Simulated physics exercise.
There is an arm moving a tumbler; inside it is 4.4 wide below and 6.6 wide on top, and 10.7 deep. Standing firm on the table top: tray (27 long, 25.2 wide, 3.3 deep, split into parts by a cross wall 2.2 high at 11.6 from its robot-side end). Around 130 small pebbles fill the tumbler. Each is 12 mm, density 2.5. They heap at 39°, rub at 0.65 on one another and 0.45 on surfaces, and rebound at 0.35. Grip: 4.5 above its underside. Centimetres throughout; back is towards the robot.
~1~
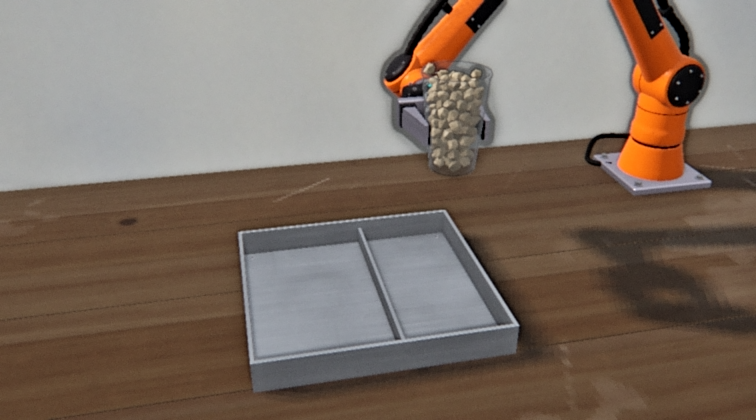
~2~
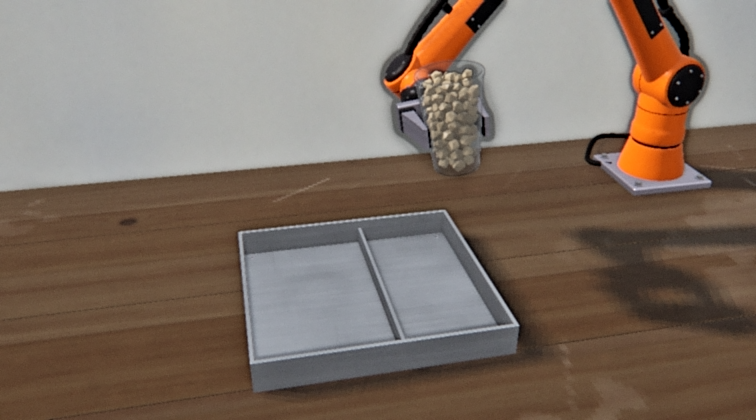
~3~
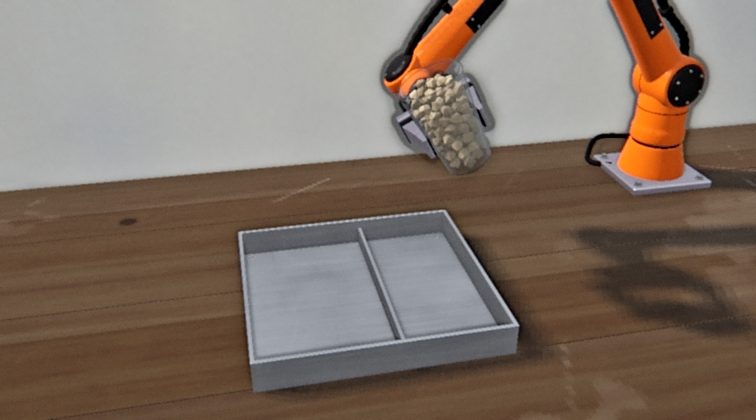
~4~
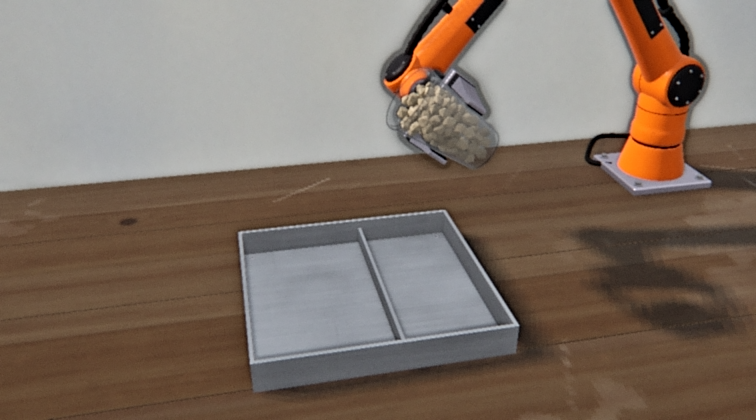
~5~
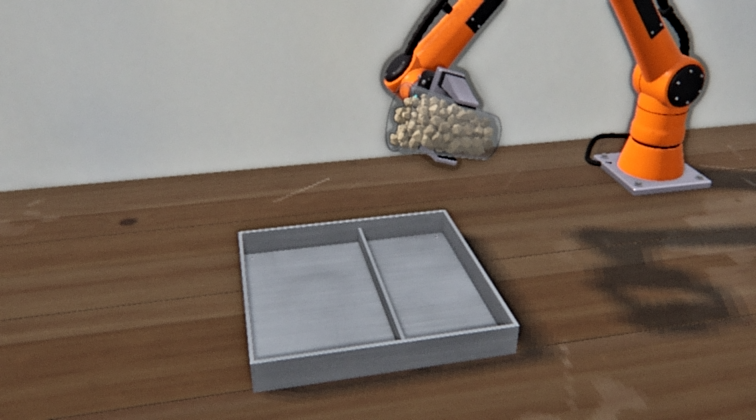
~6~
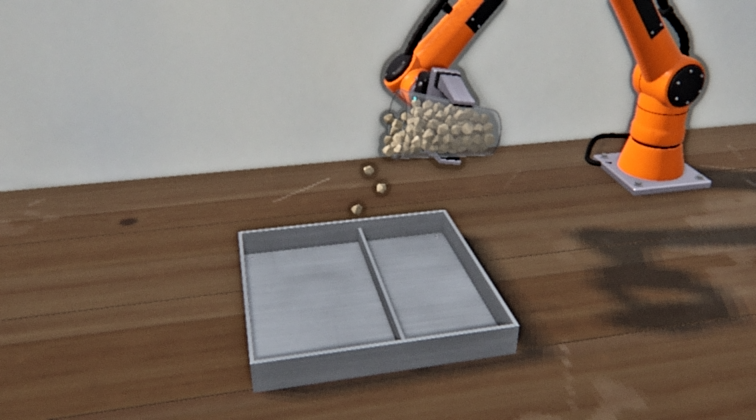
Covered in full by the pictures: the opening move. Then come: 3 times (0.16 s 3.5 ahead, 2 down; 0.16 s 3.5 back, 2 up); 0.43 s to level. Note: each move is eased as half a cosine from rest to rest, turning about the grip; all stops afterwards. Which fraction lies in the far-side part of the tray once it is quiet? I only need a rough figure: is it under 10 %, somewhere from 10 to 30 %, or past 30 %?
Roughly, it is somewhere from 10 to 30 %.
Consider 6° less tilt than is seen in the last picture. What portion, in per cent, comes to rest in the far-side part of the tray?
Estimate: Close to 15 in a hundred.
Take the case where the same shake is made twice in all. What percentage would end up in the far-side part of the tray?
That change gives some 15 percent.
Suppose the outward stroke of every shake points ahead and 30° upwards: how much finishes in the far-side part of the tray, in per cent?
You'd expect near 50 percent of it there.
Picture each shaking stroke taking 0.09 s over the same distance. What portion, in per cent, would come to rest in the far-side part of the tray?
In that case around 50 per cent.
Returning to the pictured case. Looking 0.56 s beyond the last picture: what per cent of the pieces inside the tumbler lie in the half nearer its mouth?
I'd guess about 55 percent of it.
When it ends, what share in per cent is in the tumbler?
Roughly 80 percent.
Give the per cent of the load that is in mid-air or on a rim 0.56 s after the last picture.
Around 0 percent of the load.
Then, 0.56 s later, tilted 80° forward, highest piece 22 above the table; 106 in the tumbler, 19 in the far-side part, 2 in the robot-side part.
Then, 1.11 s later, tilted 58° forward, highest piece 24 above the table; 100 in the tumbler, 22 in the far-side part, 5 in the robot-side part.
Then, 1.59 s later, level, highest piece 26 above the table; 100 in the tumbler, 22 in the far-side part, 5 in the robot-side part.
Then, 2.64 s later, level, highest piece 26 above the table; 100 in the tumbler, 22 in the far-side part, 5 in the robot-side part.
At rest, 100 in the tumbler, 22 in the far-side part, 5 in the robot-side part. That is 17 % in the far-side part of the tray.
